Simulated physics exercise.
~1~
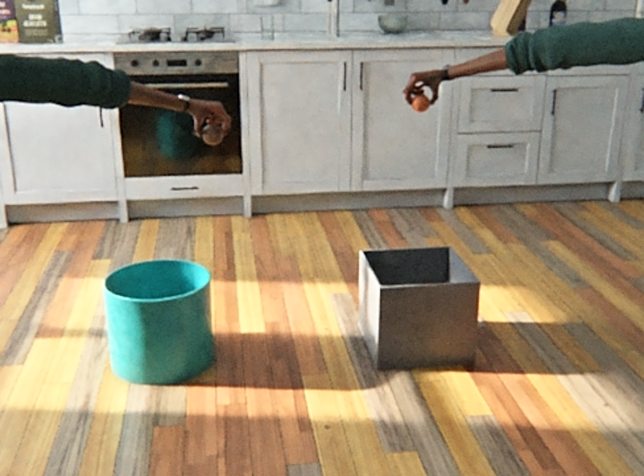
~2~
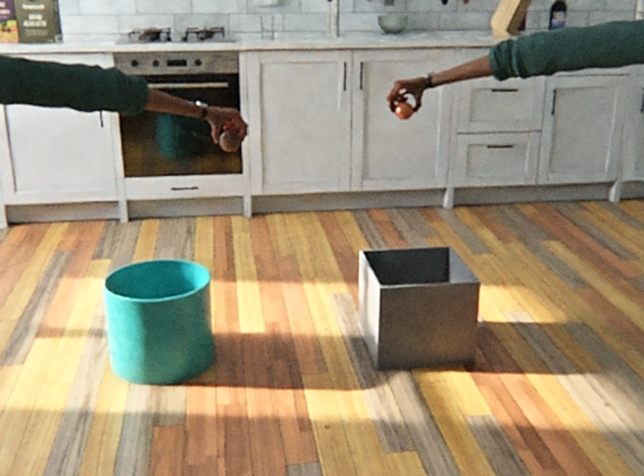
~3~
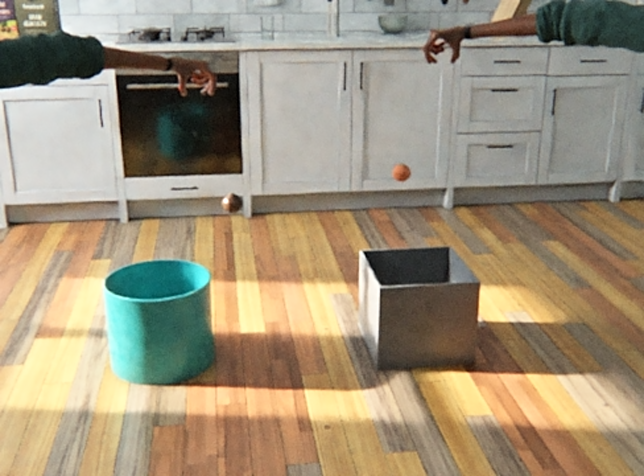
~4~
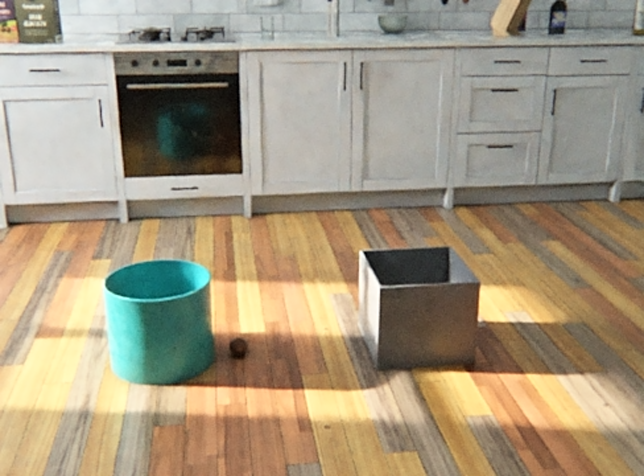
Two hands release a tomato and an onion; only the onion lands on the floor.
